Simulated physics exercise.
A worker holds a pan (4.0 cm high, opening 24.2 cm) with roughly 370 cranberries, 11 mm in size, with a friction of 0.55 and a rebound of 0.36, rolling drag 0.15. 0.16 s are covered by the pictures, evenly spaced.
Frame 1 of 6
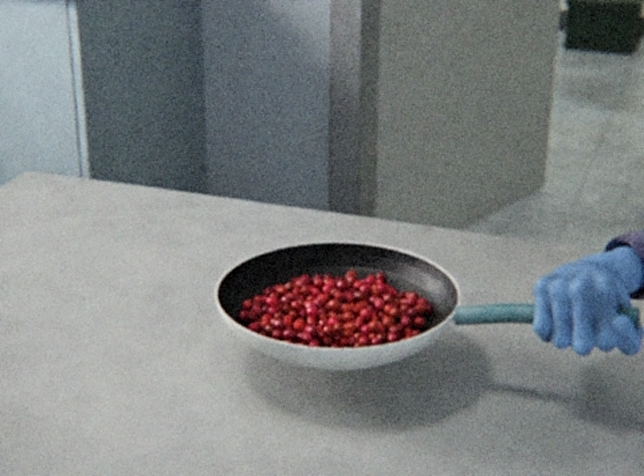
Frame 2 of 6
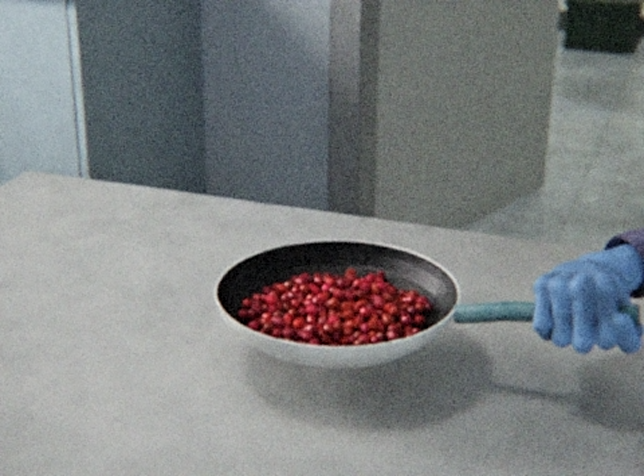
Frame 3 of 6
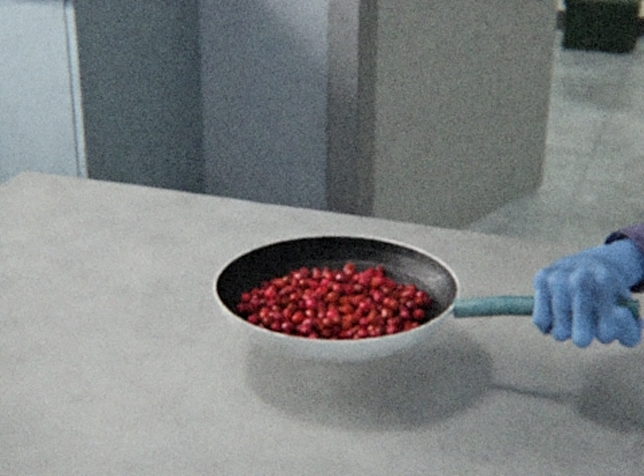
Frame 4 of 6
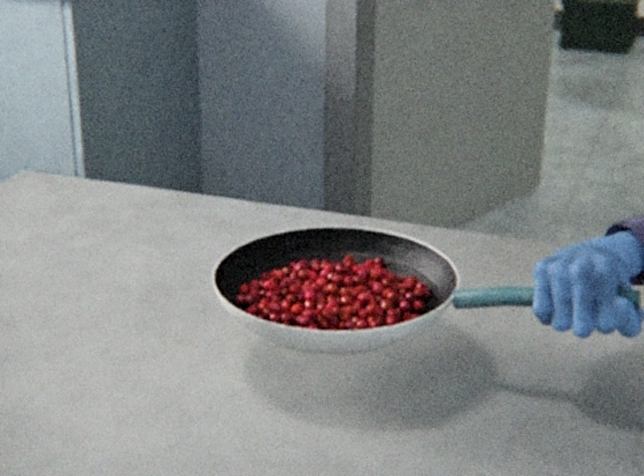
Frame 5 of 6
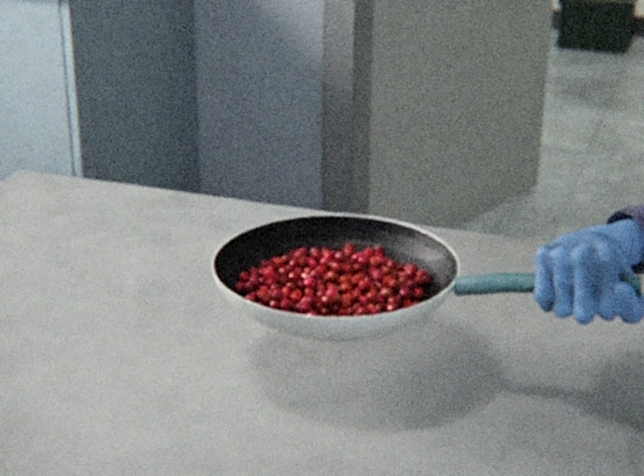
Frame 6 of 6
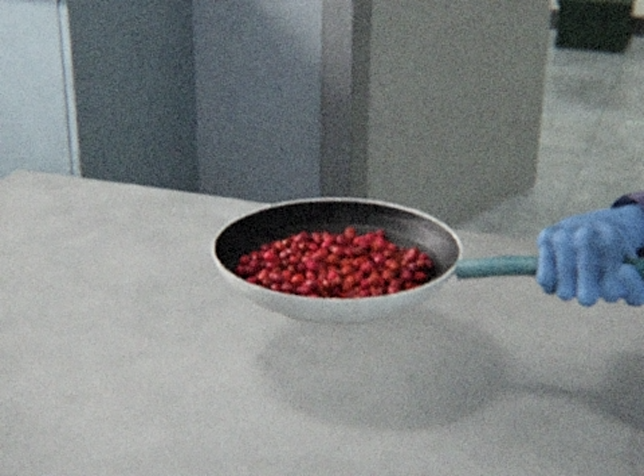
A pan full of shiny red cranberries rose slowly above a gray countertop, staying level as a blue-gloved hand at the right lifted it by its teal handle, and the berries stayed heaped inside.
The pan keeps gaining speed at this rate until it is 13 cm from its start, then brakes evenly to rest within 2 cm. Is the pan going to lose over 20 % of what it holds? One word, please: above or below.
Below.
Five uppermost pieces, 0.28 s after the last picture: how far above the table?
Some 23 cm.
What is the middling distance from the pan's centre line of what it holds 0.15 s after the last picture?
Roughly 6.0 cm from the centre line.
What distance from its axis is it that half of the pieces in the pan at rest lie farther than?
It is around 6.0 cm.
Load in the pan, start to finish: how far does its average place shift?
Displacement: Around 2.0 cm.
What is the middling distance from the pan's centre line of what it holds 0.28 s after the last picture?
Around 6.0 cm.
Then, 0.15 s after the last picture, pan 100 %; middle of the pieces not yet landed near (356, 167).
Then, 0.28 s after the last picture, pan 100 %; middle of the pieces not yet landed near (373, 180).
Then, 0.39 s after the last picture, pan 100 %; middle of the pieces not yet landed near (372, 181).
Then, 0.50 s after the last picture, pan 100 %; middle of the pieces not yet landed near (372, 181).
In the end, pan 100 %.
